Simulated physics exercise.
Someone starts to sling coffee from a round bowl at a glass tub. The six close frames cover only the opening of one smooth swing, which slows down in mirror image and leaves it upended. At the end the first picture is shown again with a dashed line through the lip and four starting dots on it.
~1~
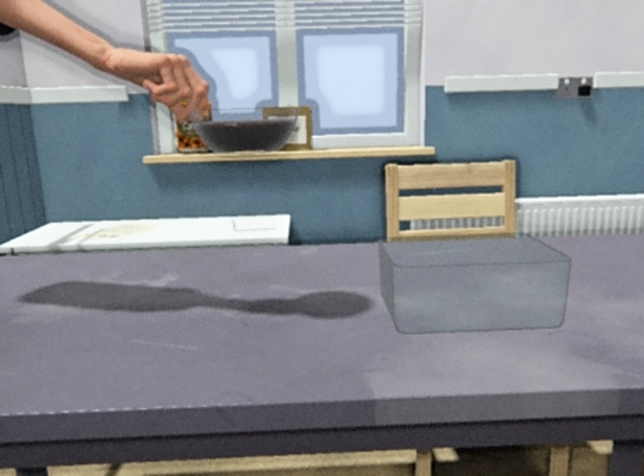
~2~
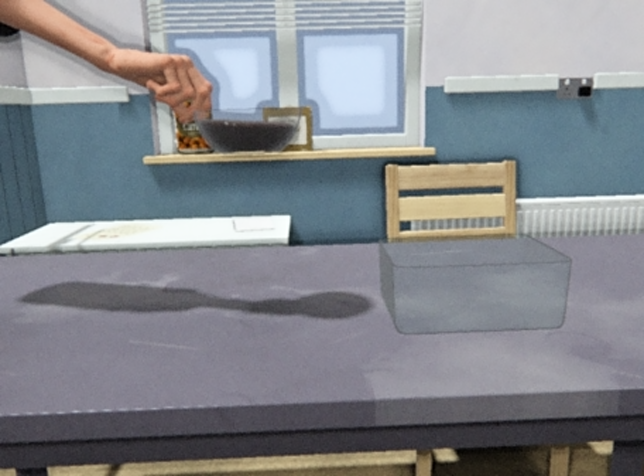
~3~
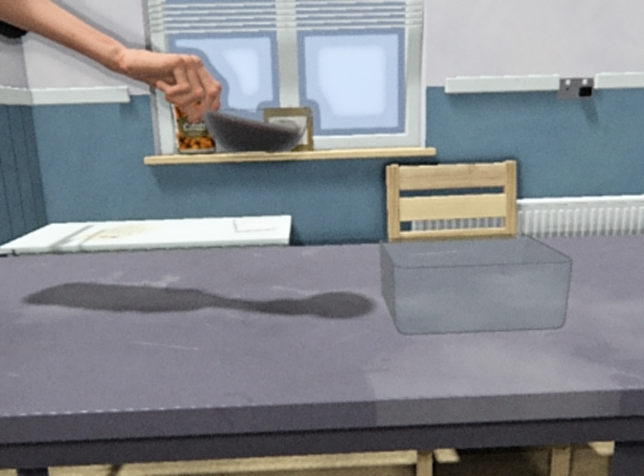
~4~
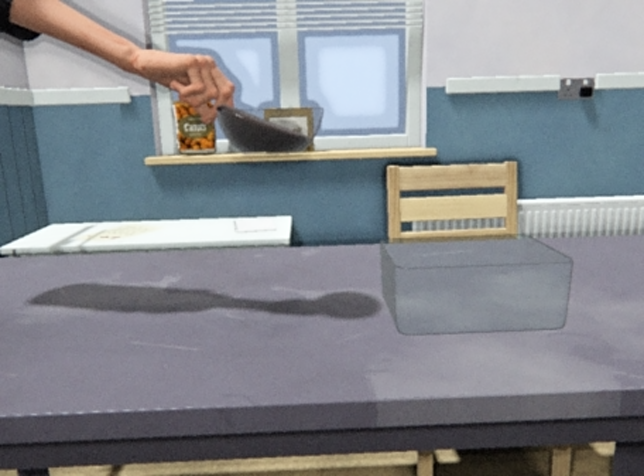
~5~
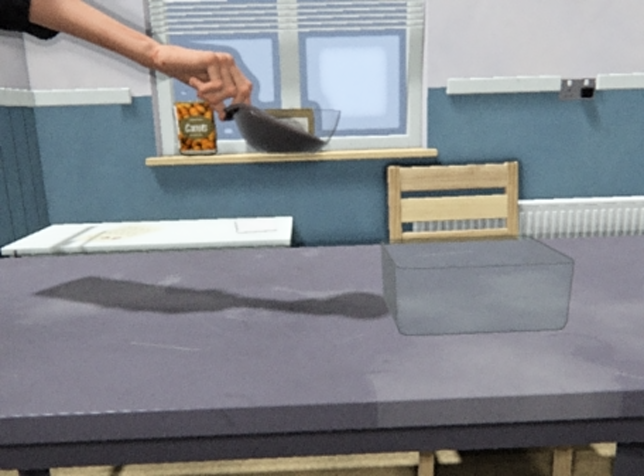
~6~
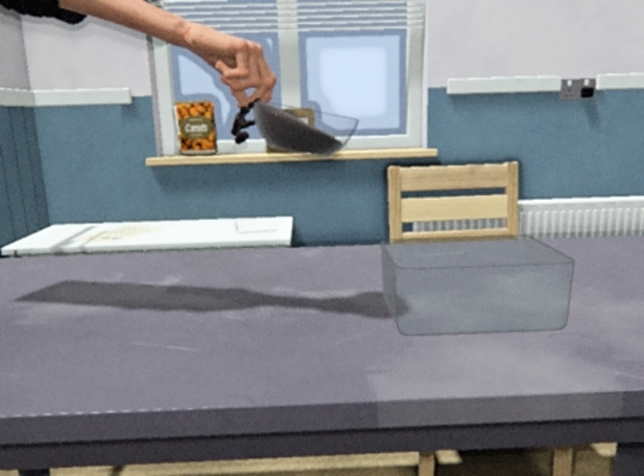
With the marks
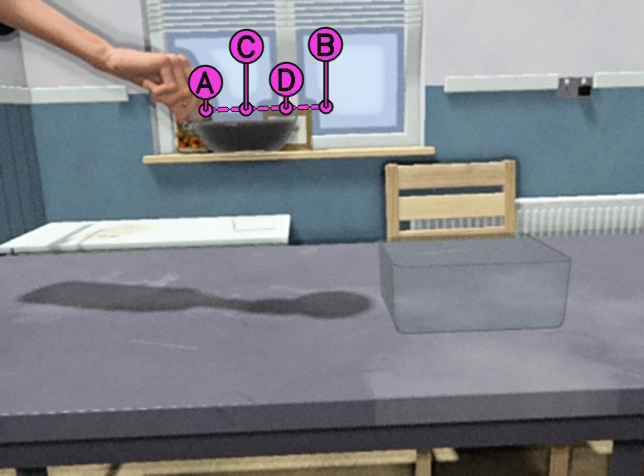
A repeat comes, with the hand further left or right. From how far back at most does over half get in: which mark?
I would pick dot C.
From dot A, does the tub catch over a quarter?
Yes.
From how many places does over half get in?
Three of the four.
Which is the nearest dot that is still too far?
A.
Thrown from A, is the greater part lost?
Yes, it does.
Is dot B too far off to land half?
No, that is safe.
On the marked copy, A at (205, 110); B at (325, 106); C at (246, 108); D at (286, 107).
If A is chosen, about 32 % lands in the tub, 62 % falls short and 5 % goes beside or beyond.
If B is chosen, about 82 % lands in the tub, 11 % falls short and 6 % goes beside or beyond.
If C is chosen, about 67 % lands in the tub, 23 % falls short and 9 % goes beside or beyond.
If D is chosen, about 75 % lands in the tub, 11 % falls short and 14 % goes beside or beyond.
